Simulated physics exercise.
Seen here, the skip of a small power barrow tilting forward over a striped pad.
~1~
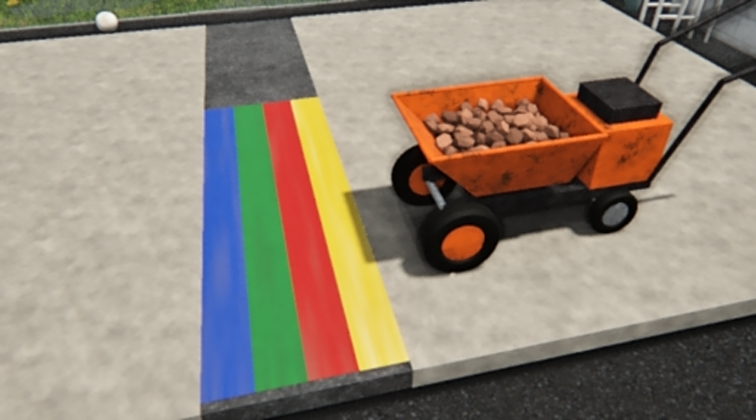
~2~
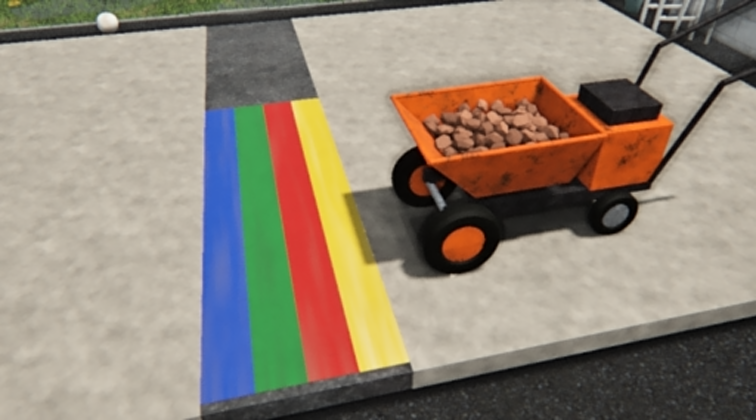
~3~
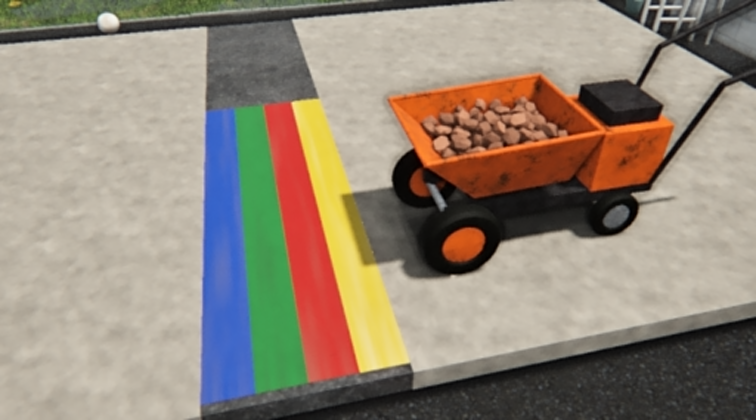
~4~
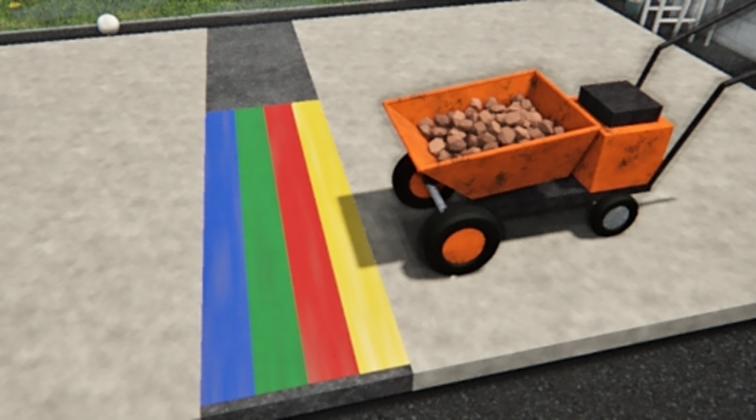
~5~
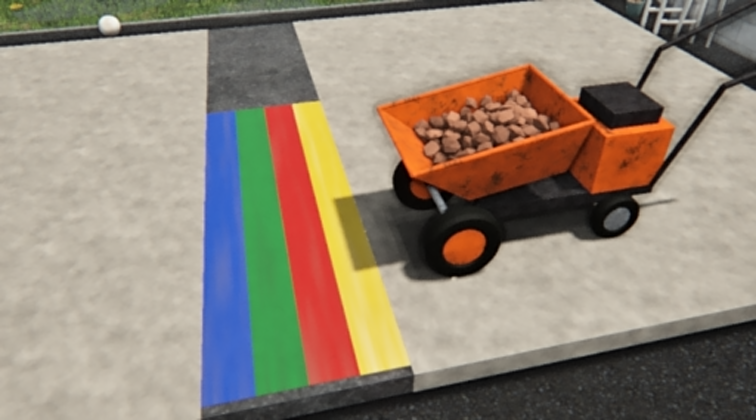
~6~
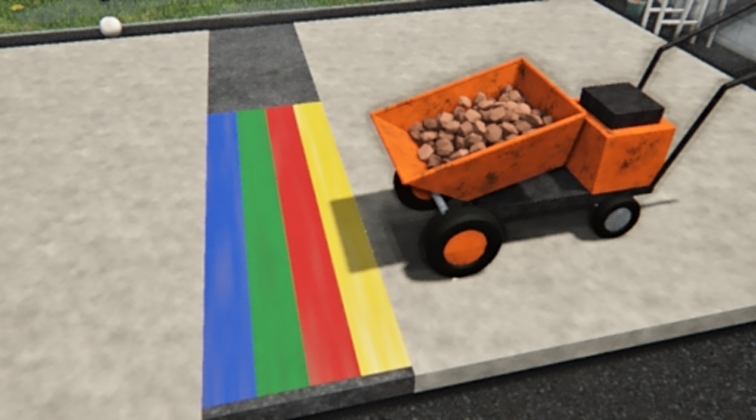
At first, an orange power barrow stands with its skip level and loaded with brown rubble, to the right of a pad striped blue, green, red and yellow. The skip then begins tilting slowly forward, its left lip dipping toward the stripes until it is clearly tipped, the rubble still inside.
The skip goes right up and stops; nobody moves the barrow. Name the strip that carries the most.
The red strip carries the most.
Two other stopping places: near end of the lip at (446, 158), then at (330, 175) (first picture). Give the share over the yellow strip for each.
Roughly 20 per cent, and 0 per cent.
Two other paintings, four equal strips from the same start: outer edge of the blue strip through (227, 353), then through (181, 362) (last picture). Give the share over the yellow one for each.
The first gives 10 %, the second 10 %.
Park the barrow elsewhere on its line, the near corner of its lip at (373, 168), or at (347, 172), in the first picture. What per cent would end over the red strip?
Near 10 % and 0 %.
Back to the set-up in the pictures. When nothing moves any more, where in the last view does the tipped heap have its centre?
Roughly at (299, 256).
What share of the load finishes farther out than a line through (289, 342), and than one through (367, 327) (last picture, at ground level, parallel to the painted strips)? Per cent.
The first gives 20 %, the second 70 %.
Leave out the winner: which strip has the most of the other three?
In second place: The strip in green.
Soon after the last picture, skip tipped steeply; all in the skip.
A little later, skip tipped right over; about two thirds in the skip; a small part over the yellow strip; about a quarter over the red strip; a stray few over the green strip.
Later still, skip tipped right over; about a quarter in the skip; a small part over the yellow strip; about a third over the red strip; about a quarter over the green strip; a small part over the blue strip; a stray few off the paint.
At rest, skip tipped right over; about a quarter in the skip; a small part over the yellow strip; about a third over the red strip; about a quarter over the green strip; a small part over the blue strip; a stray few off the paint.
